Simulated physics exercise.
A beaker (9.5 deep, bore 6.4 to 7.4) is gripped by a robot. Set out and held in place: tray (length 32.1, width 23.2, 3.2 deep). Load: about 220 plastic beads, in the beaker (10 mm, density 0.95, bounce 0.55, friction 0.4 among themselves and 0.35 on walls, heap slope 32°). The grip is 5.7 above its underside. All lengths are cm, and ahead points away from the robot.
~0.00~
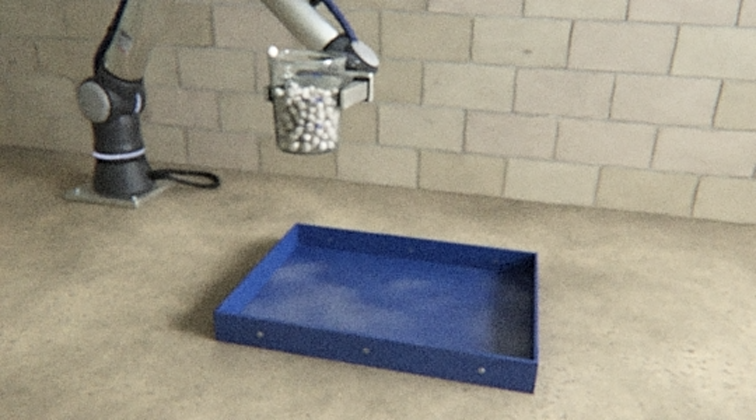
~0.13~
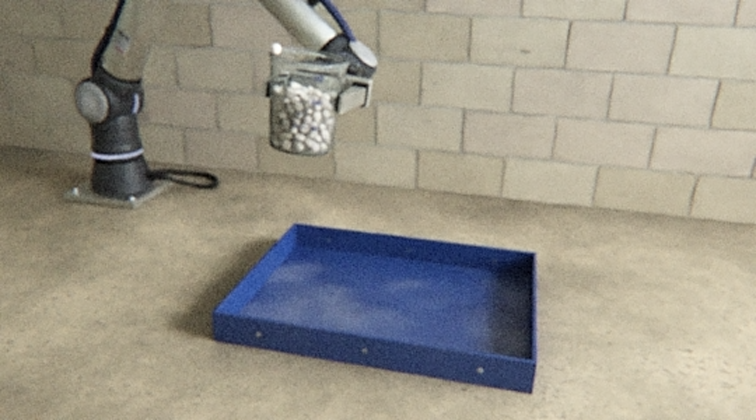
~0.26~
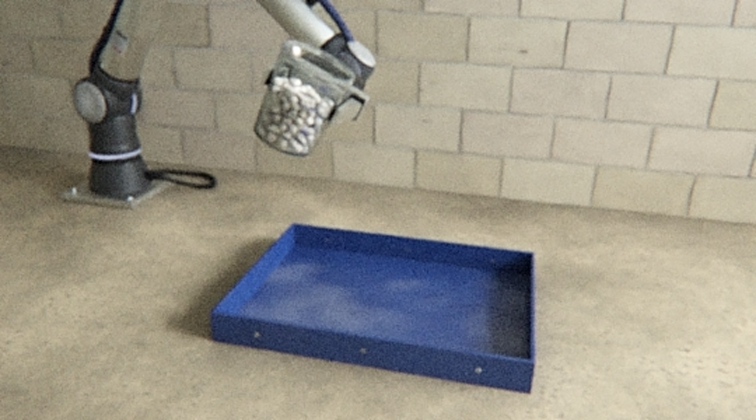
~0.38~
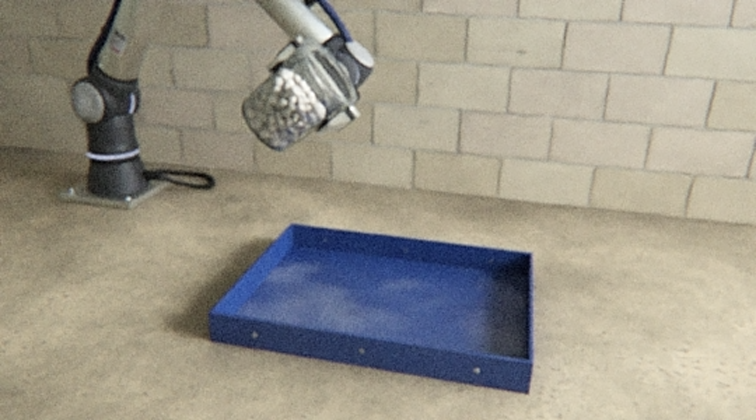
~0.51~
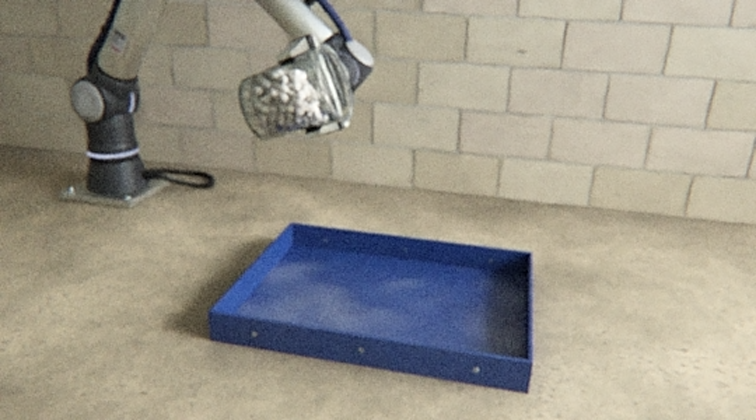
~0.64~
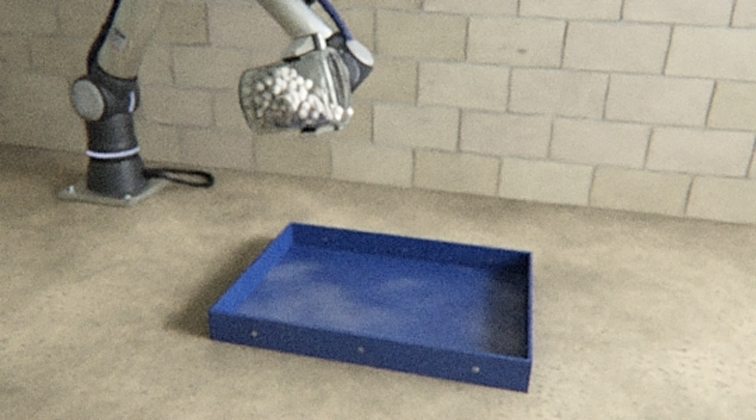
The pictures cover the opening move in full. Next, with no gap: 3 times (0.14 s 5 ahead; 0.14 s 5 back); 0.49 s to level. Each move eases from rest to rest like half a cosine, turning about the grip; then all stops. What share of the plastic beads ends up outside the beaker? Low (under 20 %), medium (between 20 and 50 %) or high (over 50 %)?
A high share, over 50 %, ends outside the beaker.
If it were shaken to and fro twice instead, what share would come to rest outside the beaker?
Then about 60 per cent.
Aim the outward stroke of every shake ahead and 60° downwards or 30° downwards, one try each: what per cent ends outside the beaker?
About 10 and 40 per cent.
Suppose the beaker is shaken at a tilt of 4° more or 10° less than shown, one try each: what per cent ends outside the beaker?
Some 80 and 40 per cent.
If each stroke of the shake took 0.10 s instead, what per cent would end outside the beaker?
In that case some 85 per cent.
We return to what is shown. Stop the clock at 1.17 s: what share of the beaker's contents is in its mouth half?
Some 75 per cent.
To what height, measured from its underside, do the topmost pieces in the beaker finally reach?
About 4.5 cm.
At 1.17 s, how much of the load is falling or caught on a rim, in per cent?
About 16 per cent.
After 1.17 s, tilted 76° forward, highest piece 24 above the table; 113 in the beaker, 73 in the tray, 1 on the table or floor, 36 in flight or on a rim.
After 1.70 s, tilted 43° forward, highest piece 25 above the table; 151 in the tray, 66 in the beaker, 5 on the table or floor, 1 in flight or on a rim.
After 2.17 s, level, highest piece 23 above the table; 152 in the tray, 66 in the beaker, 5 on the table or floor.
After 3.22 s, level, highest piece 23 above the table; 152 in the tray, 66 in the beaker, 5 on the table or floor.
In the end, 152 in the tray, 66 in the beaker, 5 on the table or floor. That is 70 % outside the beaker.
